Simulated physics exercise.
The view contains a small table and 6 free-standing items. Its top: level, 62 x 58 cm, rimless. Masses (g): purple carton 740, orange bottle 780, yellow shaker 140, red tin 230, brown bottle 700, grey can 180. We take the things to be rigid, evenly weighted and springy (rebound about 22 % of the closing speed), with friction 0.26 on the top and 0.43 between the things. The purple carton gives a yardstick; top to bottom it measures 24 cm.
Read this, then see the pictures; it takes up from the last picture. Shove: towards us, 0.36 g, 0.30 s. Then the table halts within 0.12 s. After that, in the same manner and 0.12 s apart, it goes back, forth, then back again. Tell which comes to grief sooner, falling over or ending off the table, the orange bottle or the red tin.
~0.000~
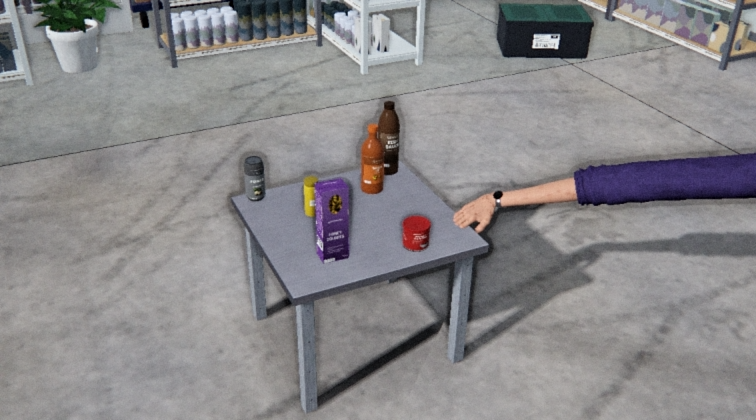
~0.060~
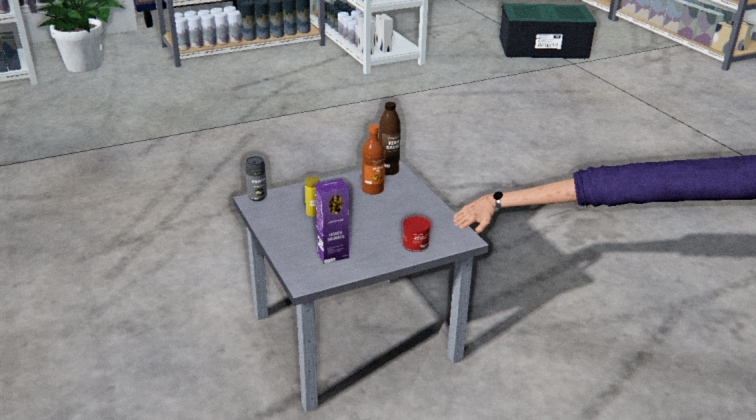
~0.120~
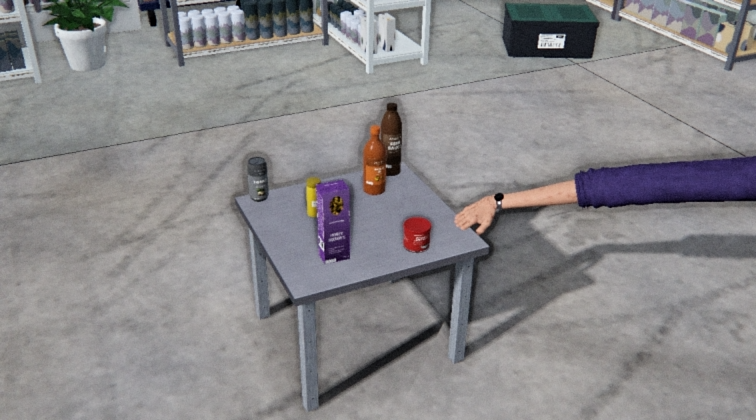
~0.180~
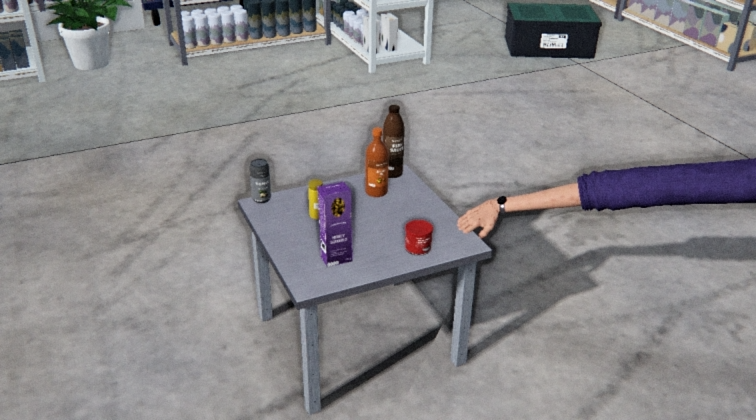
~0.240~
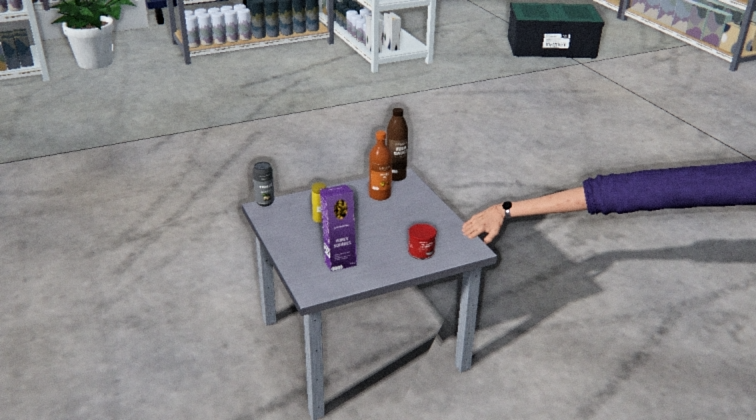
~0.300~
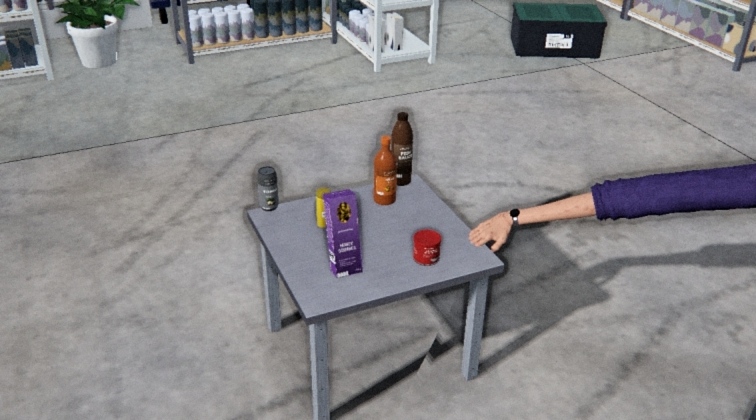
It is the latter one.
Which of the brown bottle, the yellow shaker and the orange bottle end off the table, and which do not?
The brown bottle is still on the table; the yellow shaker is still on the table; the orange bottle ends on the table.
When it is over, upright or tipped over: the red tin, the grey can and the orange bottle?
Here's how it ends: The red tin comes down, the grey can comes down, and the orange bottle never goes down.
Around 0.70 s, table 20 cm from its start; orange bottle shifted 6 cm near (412, 198); red tin shifted 6 cm near (459, 285); purple carton on its side.
Around 1.20 s, table 1 cm from its start; red tin now off the table; orange bottle shifted 11 cm near (391, 176); brown bottle on its side.
Around 1.90 s, table 14 cm from its start; orange bottle shifted 17 cm near (417, 204); brown bottle on its side; grey can on its side.
Finally (2.8 s), off the table, red tin; on their side or leaning hard on the table, purple carton, brown bottle and grey can; not toppled but over 5 cm from the start, orange bottle and yellow shaker. Final places as that camera would see them, orange bottle near (396, 182), red tin near (450, 411). Orange bottle was never lost; red tin went at 0.78 s.
